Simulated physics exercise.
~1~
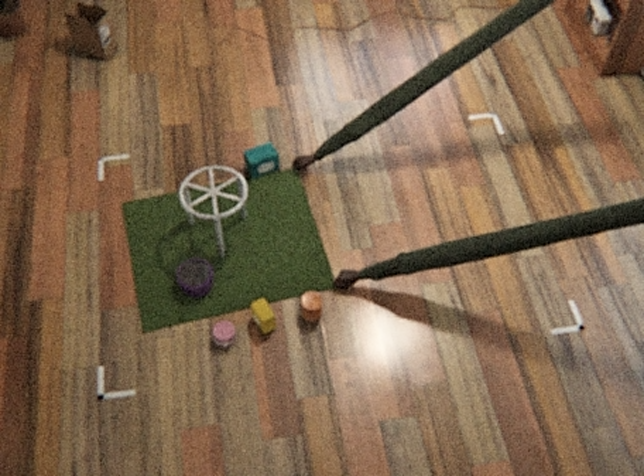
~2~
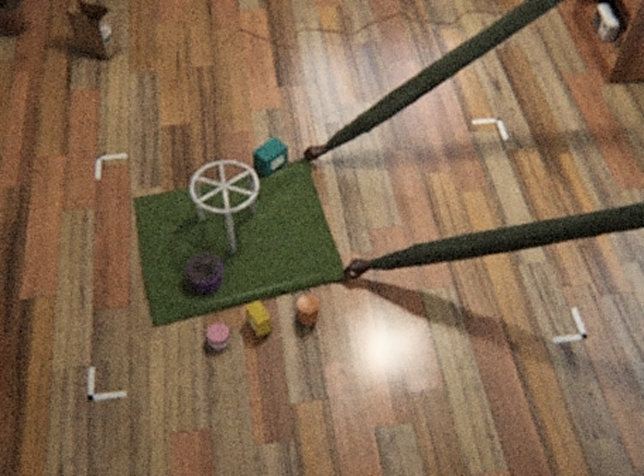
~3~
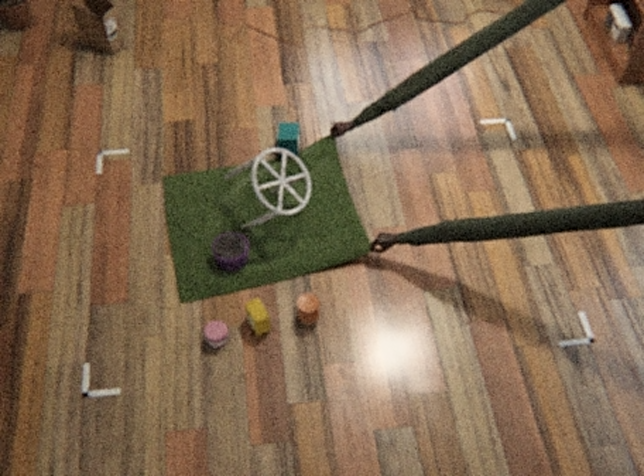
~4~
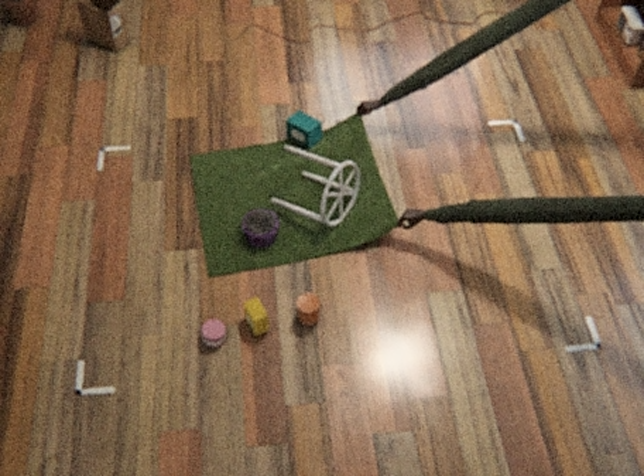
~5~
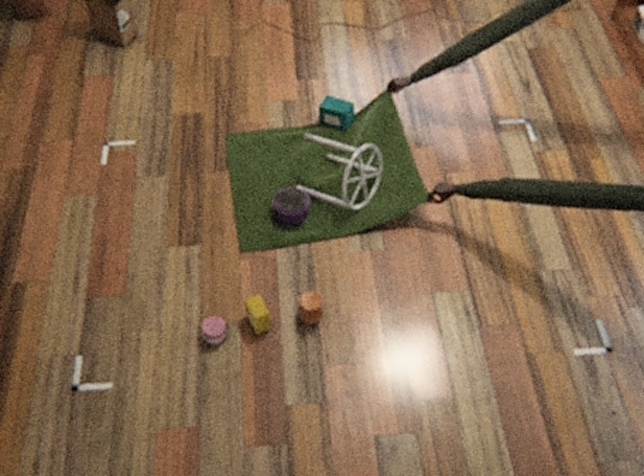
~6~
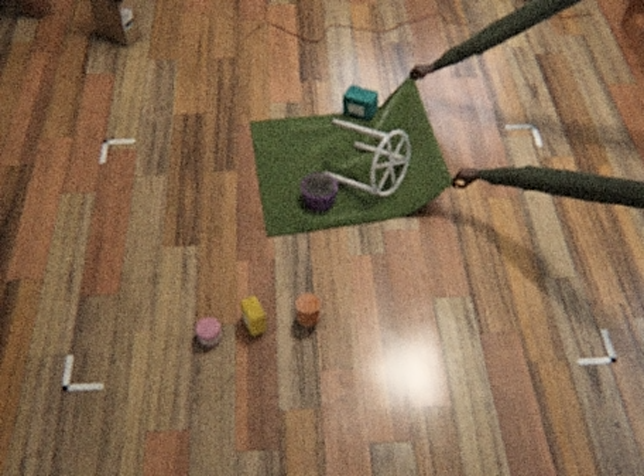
A wooden living-room floor is seen from high above, with white corner marks around a green cloth. A white stool with a spoked round top stands on the cloth beside a purple pot, a teal box sits at its upper edge, and a pink pot, yellow carton and orange bin rest just below. Two long dark green arms grip the right corners and drag the cloth right and upward. The stool tips over rightward and lies on its side, riding along with the purple pot and teal box. The cloth ends well up and to the right, still held, while the three lower things stay behind.
